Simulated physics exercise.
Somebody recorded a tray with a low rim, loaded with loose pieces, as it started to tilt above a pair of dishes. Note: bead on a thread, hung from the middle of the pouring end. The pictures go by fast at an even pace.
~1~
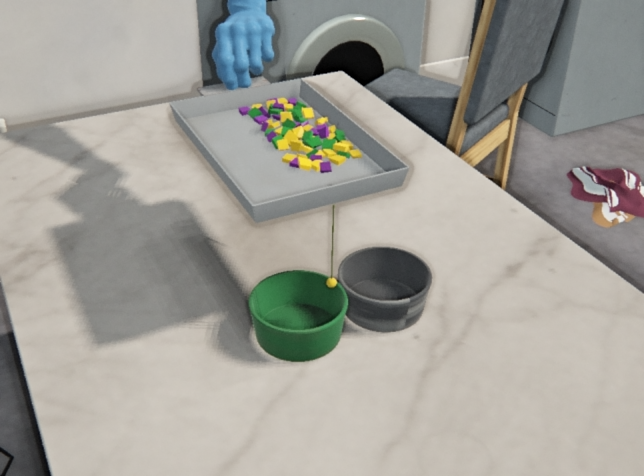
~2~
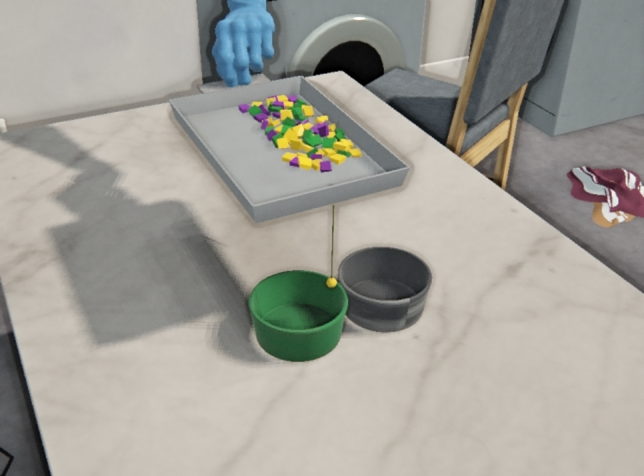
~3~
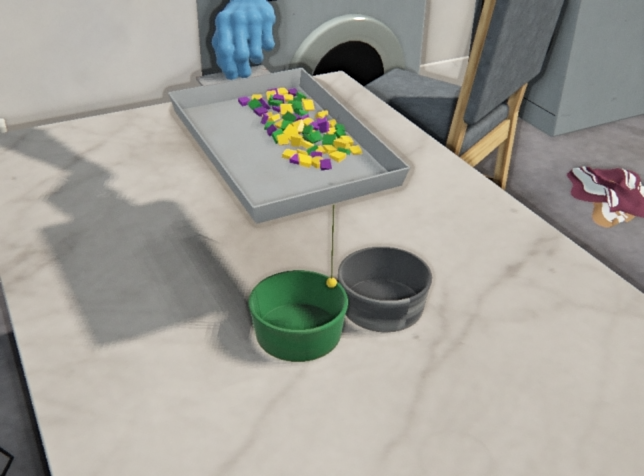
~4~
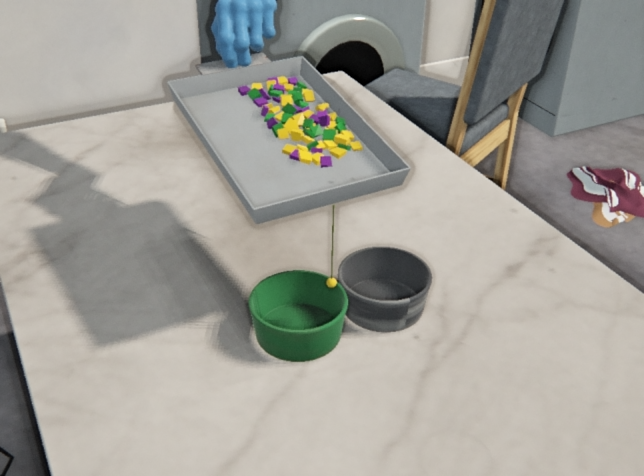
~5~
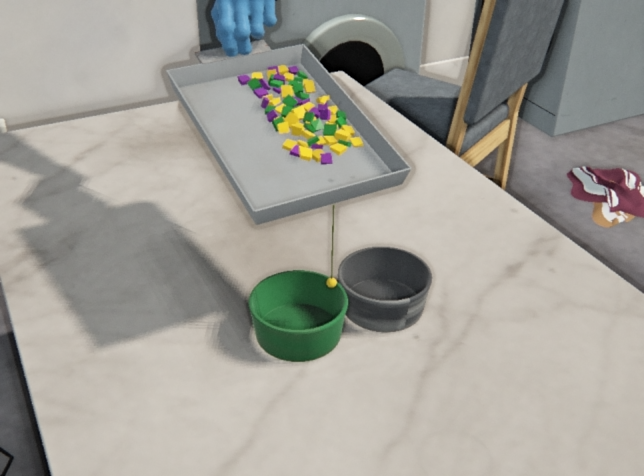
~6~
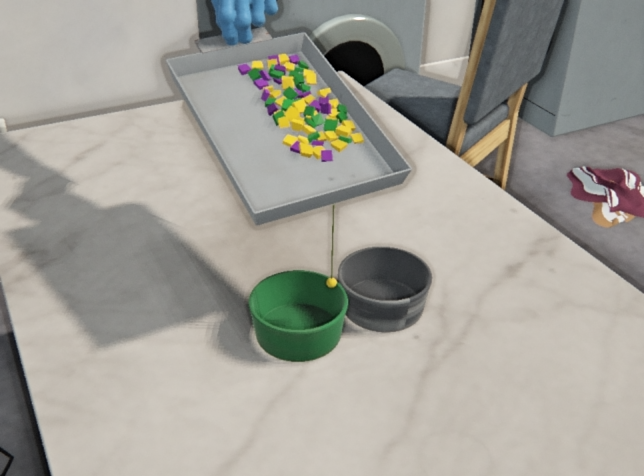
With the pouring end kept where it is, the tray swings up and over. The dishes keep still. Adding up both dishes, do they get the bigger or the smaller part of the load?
The caught share falls below half.
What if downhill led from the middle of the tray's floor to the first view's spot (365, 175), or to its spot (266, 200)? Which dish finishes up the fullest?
On the first try it's the right-side dish, on the second the left-side dish.
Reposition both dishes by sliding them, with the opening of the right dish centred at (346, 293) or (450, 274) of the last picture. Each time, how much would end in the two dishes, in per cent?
Near 40 % and 40 %.
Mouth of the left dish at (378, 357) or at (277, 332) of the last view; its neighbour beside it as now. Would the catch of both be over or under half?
Taking the places in turn, it's shy of half and then past half.
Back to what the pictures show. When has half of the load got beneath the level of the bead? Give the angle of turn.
Approx. reading: About 115°.
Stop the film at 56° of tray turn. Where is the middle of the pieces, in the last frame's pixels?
Somewhere around pixel (336, 184) in the last picture.
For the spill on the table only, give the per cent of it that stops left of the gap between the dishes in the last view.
It works out at some 40 percent.
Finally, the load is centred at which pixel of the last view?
About (341, 371).
Soon after the last picture, tray tipped steeply; nearly all on the tray; a stray few in the air.
A little later, tray tipped right over; most on the tray; a stray few in the left dish; a small part outside both; a stray few in the air.
Later still, tray tipped past a quarter turn; about a quarter in the left dish; a stray few in the right dish; most outside both.
At rest, tray tipped past a quarter turn; about a quarter in the left dish; a stray few in the right dish; most outside both.
